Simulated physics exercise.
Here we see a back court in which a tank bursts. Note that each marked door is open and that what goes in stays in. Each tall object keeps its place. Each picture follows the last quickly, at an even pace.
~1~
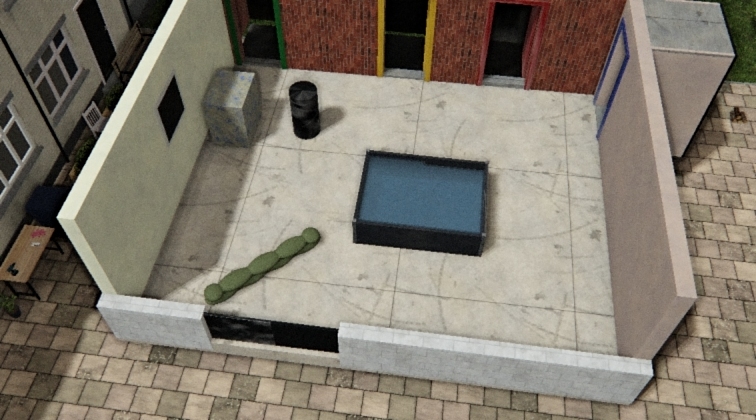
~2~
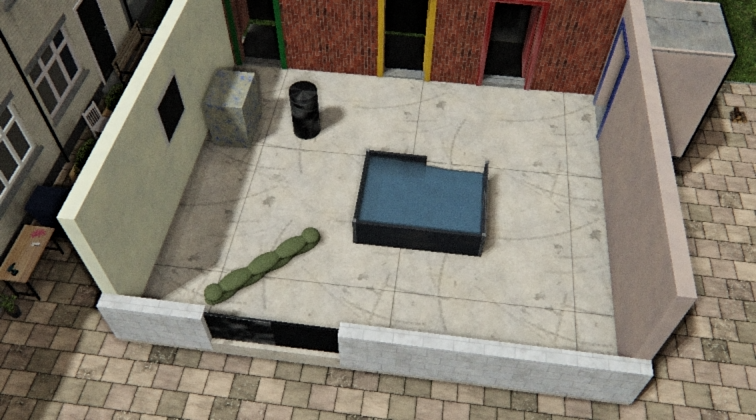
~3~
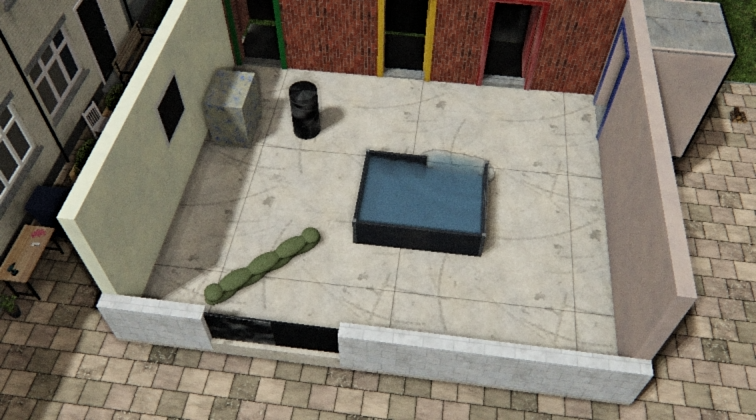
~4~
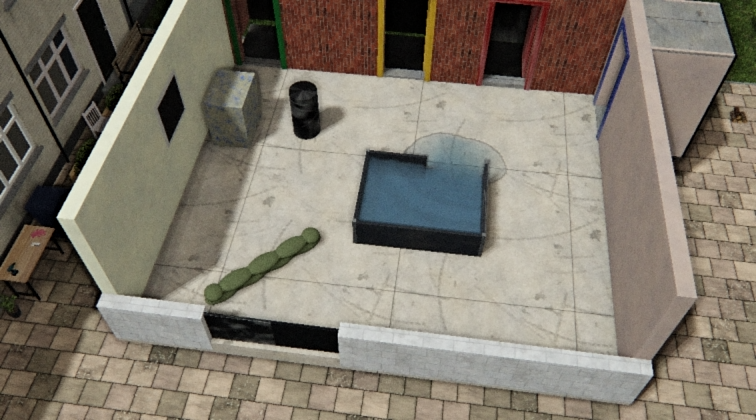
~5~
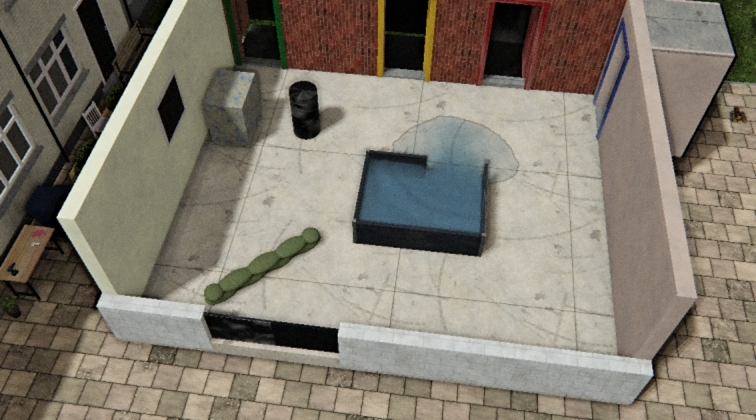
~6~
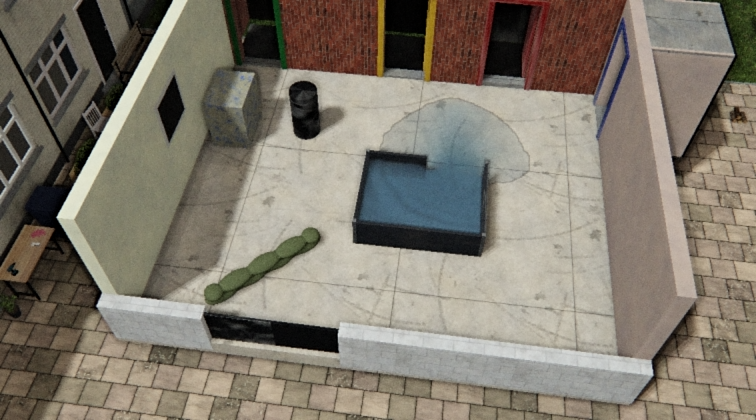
In the video, an open tank of water stands in a walled court near a dark barrel and a low green hedge. A gap opens in its far side, and water pours out, spreading across the paving toward the brick wall.
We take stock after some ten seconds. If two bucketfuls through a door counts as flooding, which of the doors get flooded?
The red door gets flooded; the yellow door gets flooded; the blue door gets flooded; the green door gets flooded.
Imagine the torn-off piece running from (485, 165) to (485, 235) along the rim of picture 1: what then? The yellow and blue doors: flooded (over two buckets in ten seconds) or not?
In that setup the yellow door keeps within bounds, but the blue door runs over the limit.
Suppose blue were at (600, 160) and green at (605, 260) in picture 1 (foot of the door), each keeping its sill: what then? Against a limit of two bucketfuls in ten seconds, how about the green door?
My take is that the green door remains below.
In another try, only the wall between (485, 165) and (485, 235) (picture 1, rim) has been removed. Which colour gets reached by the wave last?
The one in green comes last.
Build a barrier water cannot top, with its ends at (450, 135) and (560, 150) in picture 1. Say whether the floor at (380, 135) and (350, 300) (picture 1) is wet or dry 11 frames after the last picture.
Result, in order: Swamped / bone-dry.
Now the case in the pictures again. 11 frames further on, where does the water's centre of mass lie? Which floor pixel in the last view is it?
Close to (441, 172).
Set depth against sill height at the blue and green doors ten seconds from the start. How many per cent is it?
Near 130 and 260 in a hundred.
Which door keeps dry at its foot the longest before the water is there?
I'd go with the door marked green.
A moment on, water covers 20 % of the floor; the red door wet at the sill, nothing in, the yellow door under two buckets in, the blue door not reached, the green door not reached.
Next, water covers 25 % of the floor; the red door over two buckets in, the yellow door over two buckets in, the blue door wet at the sill, nothing in, the green door not reached.
Then, water covers 30 % of the floor; the red door over two buckets in, the yellow door over two buckets in, the blue door over two buckets in, the green door wet at the sill, nothing in.
Later, water covers 45 % of the floor; the red door over two buckets in, the yellow door over two buckets in, the blue door far over two buckets in, the green door under two buckets in.
In the end, water covers 75 % of the floor; the red door over two buckets in, the yellow door far over two buckets in, the blue door far over two buckets in, the green door over two buckets in.
